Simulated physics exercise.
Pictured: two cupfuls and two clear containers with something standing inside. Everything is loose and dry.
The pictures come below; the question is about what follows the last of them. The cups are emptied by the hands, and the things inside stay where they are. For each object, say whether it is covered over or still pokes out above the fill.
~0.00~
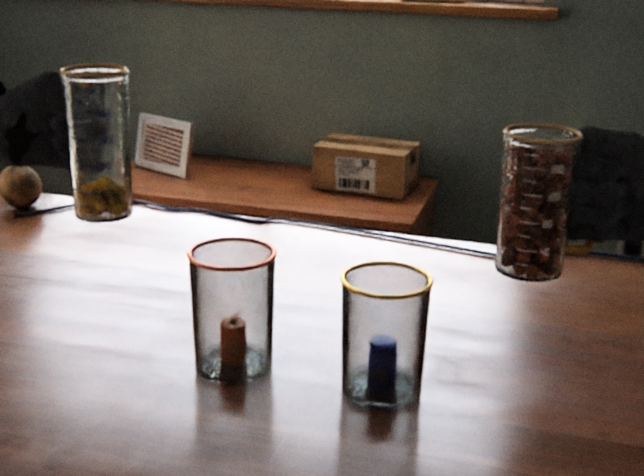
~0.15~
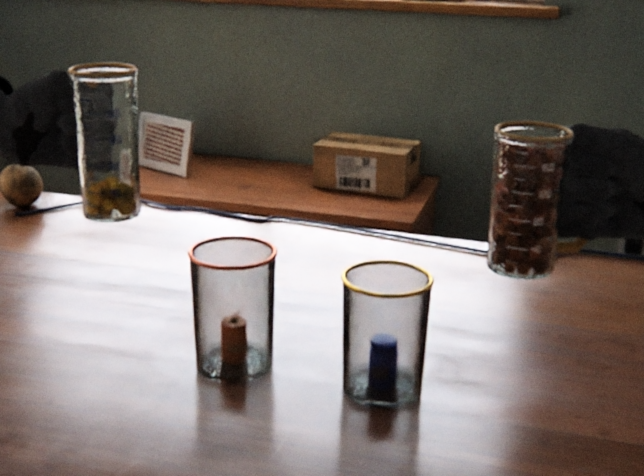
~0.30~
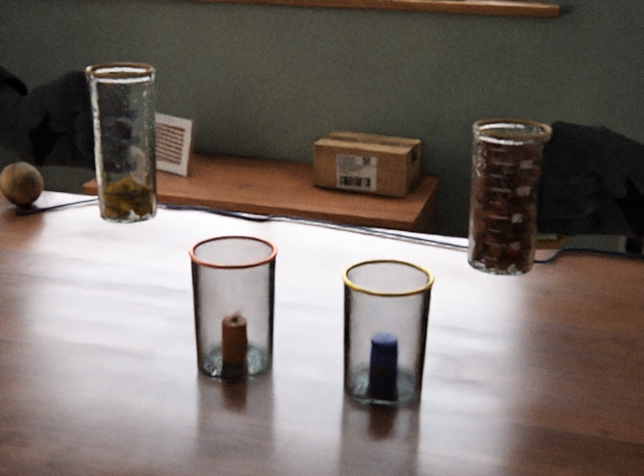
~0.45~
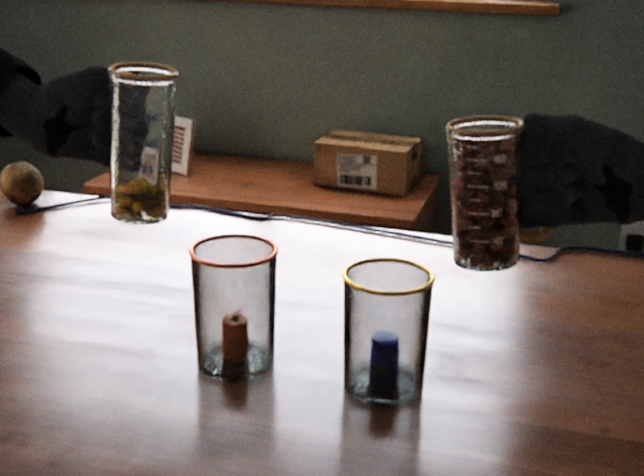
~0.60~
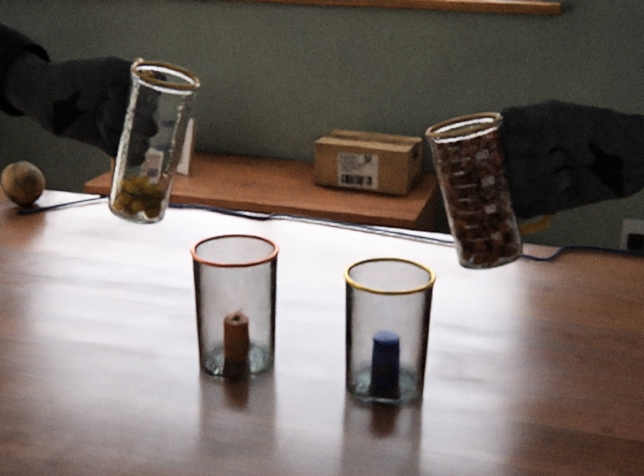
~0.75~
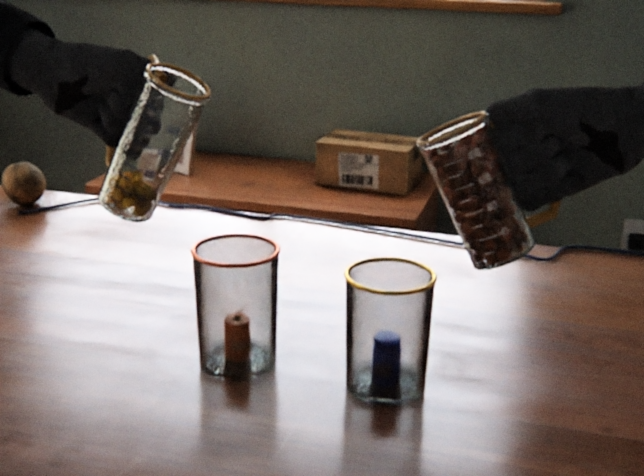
Left thing - pokes out, right thing - covered over.
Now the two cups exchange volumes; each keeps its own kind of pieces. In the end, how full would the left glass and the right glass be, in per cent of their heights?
55 and 25 percent.
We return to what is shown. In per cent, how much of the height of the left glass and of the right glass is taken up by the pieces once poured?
Left side: 20 %; right side: 65 %.
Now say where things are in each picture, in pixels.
The first picture shows small roll in the left glass (233, 343), reaching about a third of the way up; left cup (99, 144), a quarter full of puffed corn balls; small canister in the right glass (382, 364), reaching about a third of the way up; right cup (536, 203), nearly full of clay pellets.
The second picture shows left cup (108, 143), upright; right cup (527, 201), upright.
The third picture shows left cup (125, 144), upright; right cup (506, 197), upright.
The fourth picture shows left cup (142, 145), tipped 5°; right cup (486, 194), tipped 5°.
The fifth picture shows left cup (151, 145), tipped 16°; right cup (477, 192), tipped 16°.
The sixth picture shows small roll in the left glass (238, 339); left cup (151, 145), tipped 26°; small canister in the right glass (387, 360); right cup (478, 192), tipped 26°.
By 1.41 s, left glass empty, all of its cupful still in the cup; right glass empty, all of its cupful still in the cup.
By 2.00 s, left glass nearly empty, nearly all of its cupful still in the cup; right glass nearly empty, roughly two thirds of its cupful still in the cup.
By 2.49 s, left glass nearly empty, none of its cupful still in the cup; right glass half full, none of its cupful still in the cup.
When it is over (3.0 s), left glass a quarter full (surface near (237, 334)), nothing beside it; right glass two thirds full (surface near (389, 313)), nothing beside it; the left thing is still showing; the right thing is covered.
